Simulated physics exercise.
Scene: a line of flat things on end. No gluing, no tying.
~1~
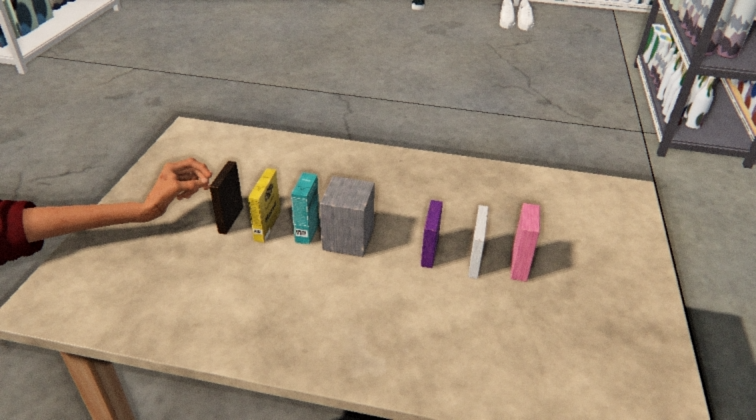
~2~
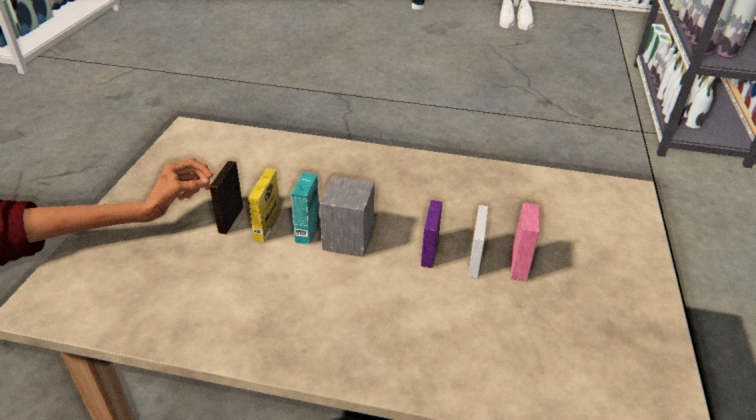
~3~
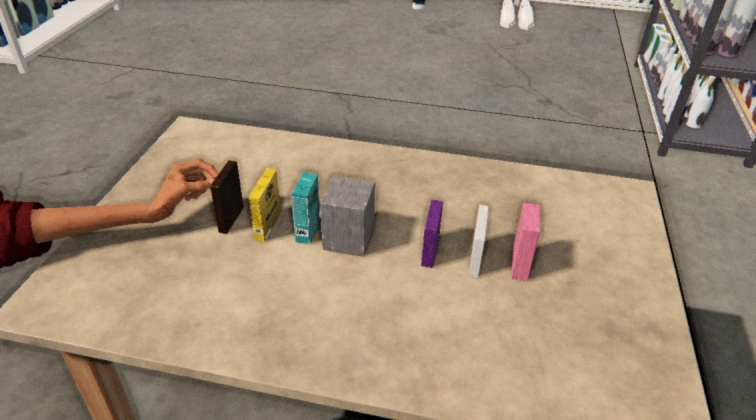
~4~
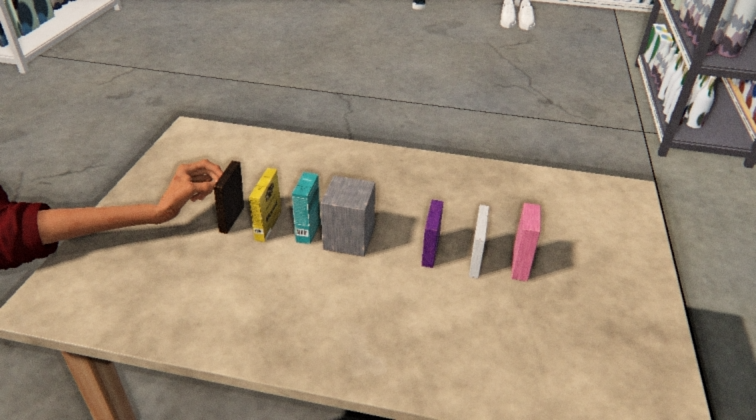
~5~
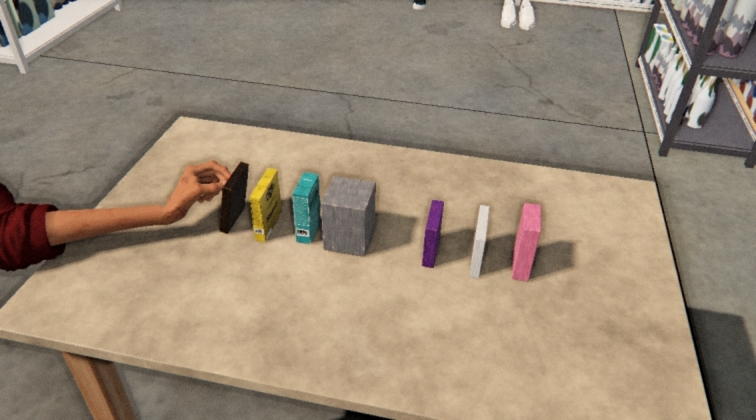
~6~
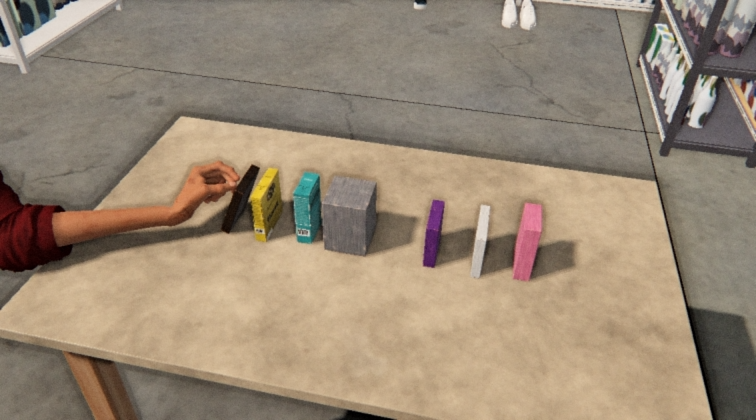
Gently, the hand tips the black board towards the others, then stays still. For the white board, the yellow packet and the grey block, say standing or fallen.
White board: Standing; yellow packet: Fallen; grey block: Standing.
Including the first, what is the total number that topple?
The count is 2.
Then, 0.20 s later than the last frame, black board 55° over; yellow packet tilted by 32° near (283, 208).
Then, 0.50 s later than the last frame, black board 73° over; yellow packet on its side near (288, 225); turquoise packet moved a little.
Then, 1.90 s later than the last frame, black board 74° over; yellow packet on its side near (288, 225); turquoise packet moved a little.
When it is over, lying over on the table, yellow packet; the other 4 as before. End places, in pixels of the last picture, white board near (480, 241), yellow packet near (289, 225).
